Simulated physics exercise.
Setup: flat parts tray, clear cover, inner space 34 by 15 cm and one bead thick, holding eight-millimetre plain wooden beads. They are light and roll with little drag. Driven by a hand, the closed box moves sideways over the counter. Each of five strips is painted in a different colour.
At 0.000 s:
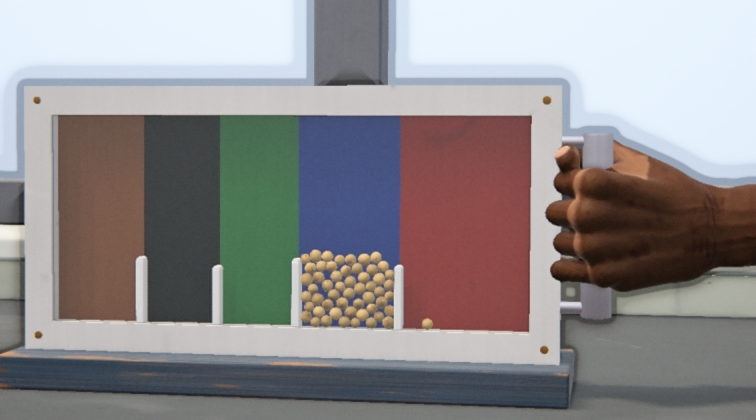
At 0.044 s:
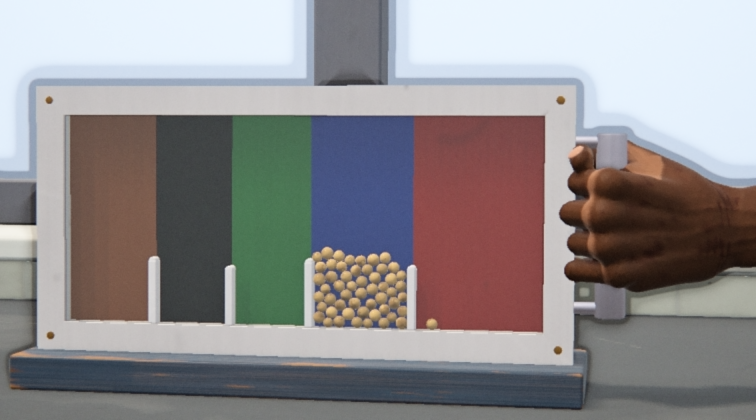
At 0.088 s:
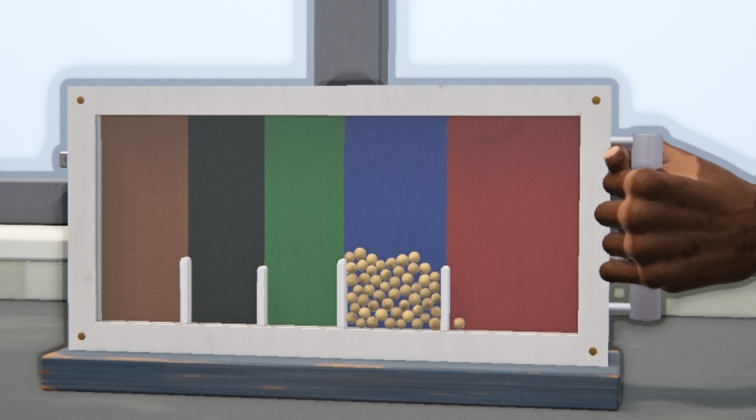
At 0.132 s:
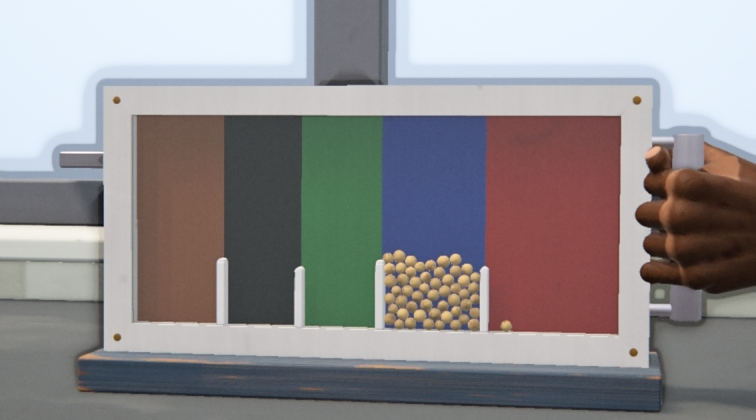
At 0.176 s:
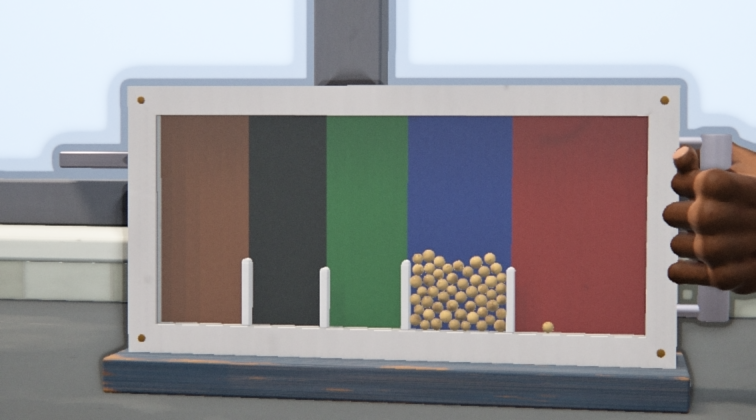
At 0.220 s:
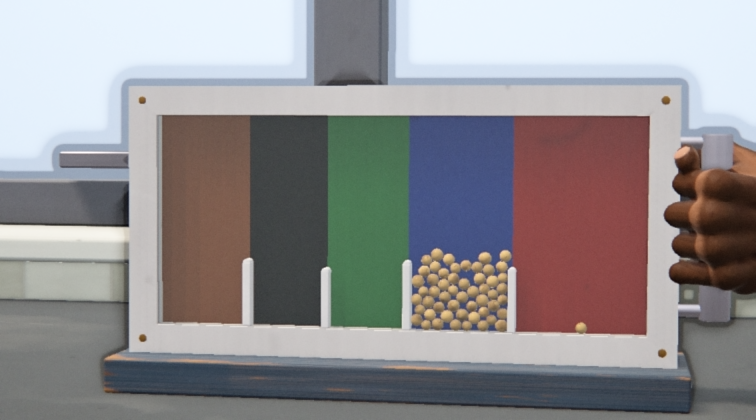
On a counter, a hand slid a clear-fronted box with five coloured strips to the right, while wooden beads shifted in the blue section and a single bead rolled about in the red one.
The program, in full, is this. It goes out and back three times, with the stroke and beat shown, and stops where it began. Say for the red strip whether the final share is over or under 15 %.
Red: Under 15 %.
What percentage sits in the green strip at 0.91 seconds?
I'd put it around 0 in a hundred.
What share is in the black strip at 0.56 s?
I'd guess near 0 in a hundred.
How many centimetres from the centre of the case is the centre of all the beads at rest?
It lies close to 5 centimetres right and 5 centimetres below.
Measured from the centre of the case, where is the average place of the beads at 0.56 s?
5 cm right, 5 cm below.
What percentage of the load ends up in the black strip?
It comes to around 0 per cent of the load.
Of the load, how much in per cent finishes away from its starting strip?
Roughly 5 per cent.
After 0.56 s, it is 7 cm to the right; red 5 %, blue 95 %.
After 0.91 s, it is 5 cm to the right; red 5 %, blue 95 %.
After 1.20 s, it is at its start; red 10 %, blue 90 %.
At rest by 1.7 s, it is at its start; red 10 %, blue 90 %, green 0 %, black 0 %, brown 0 %.
